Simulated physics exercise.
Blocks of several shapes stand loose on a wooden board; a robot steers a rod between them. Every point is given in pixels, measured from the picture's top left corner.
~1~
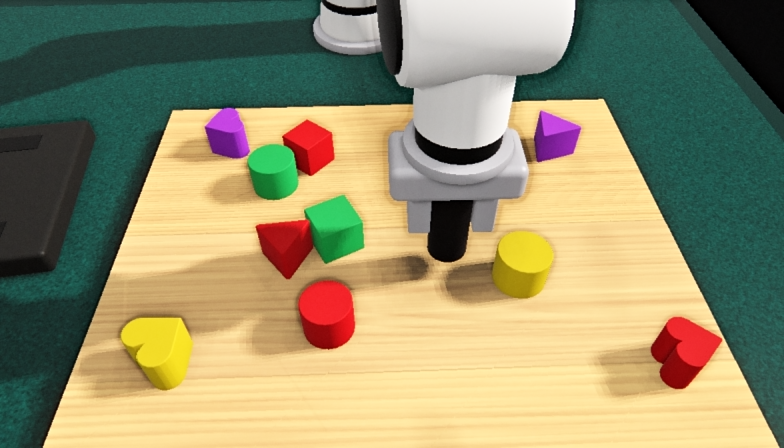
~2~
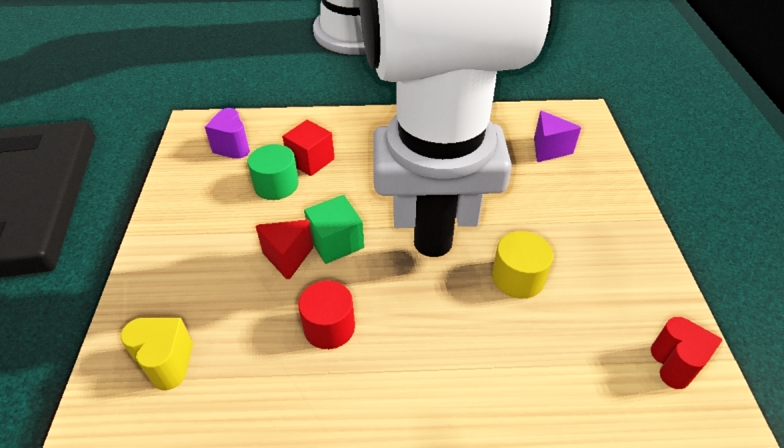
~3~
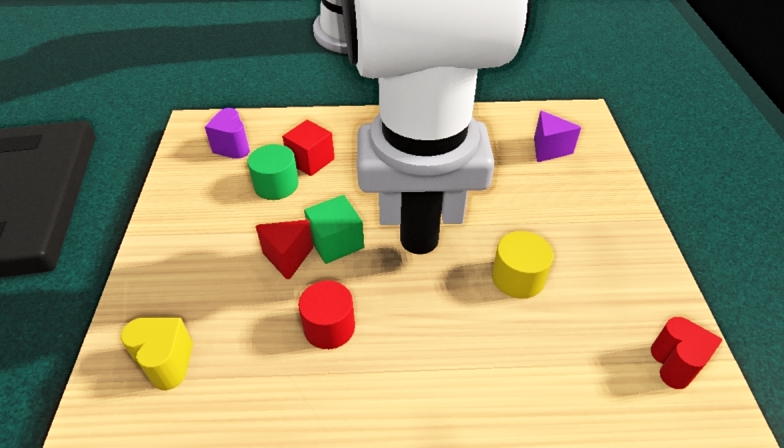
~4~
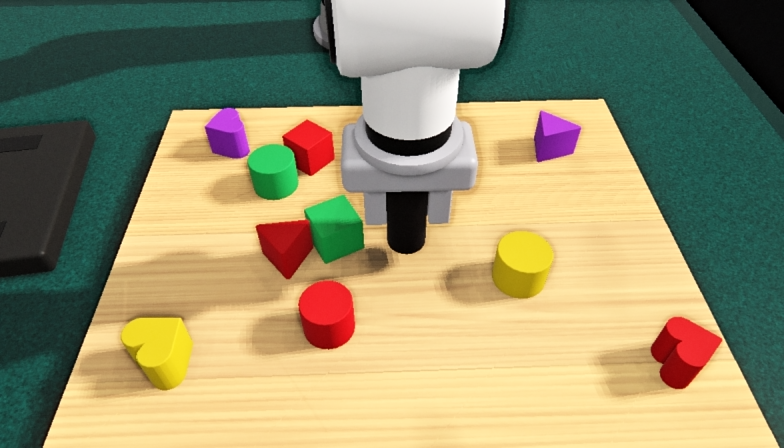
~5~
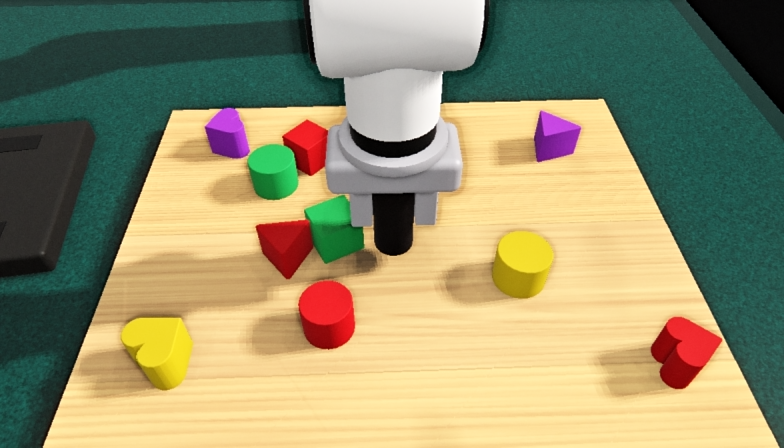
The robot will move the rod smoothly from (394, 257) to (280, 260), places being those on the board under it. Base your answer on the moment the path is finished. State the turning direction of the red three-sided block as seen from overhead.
Bird's-eye view: Counterclockwise.
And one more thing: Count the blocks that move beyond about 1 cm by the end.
Two blocks move.
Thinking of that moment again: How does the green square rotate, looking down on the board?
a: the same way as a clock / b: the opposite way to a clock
(a)
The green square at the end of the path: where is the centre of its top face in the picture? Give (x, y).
At the end it should sit near (308, 202).
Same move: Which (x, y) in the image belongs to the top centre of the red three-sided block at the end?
In the picture, that point is around (238, 230).
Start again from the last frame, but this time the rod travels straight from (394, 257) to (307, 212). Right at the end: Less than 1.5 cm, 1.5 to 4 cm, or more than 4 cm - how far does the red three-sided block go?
It falls in the 1.5 to 4 cm band.
On the path given first. One third of the way, rod at (353, 243); red three-sided block at (278, 232); green square at (324, 210).
Two thirds of the way, rod at (314, 244); red three-sided block at (272, 232), turned 35° anticlockwise; green square at (309, 202), turned 20° clockwise.
At the end, rod at (277, 245); red three-sided block at (238, 230), turned 20° anticlockwise; red cylinder still; green square at (308, 202), turned 25° clockwise.
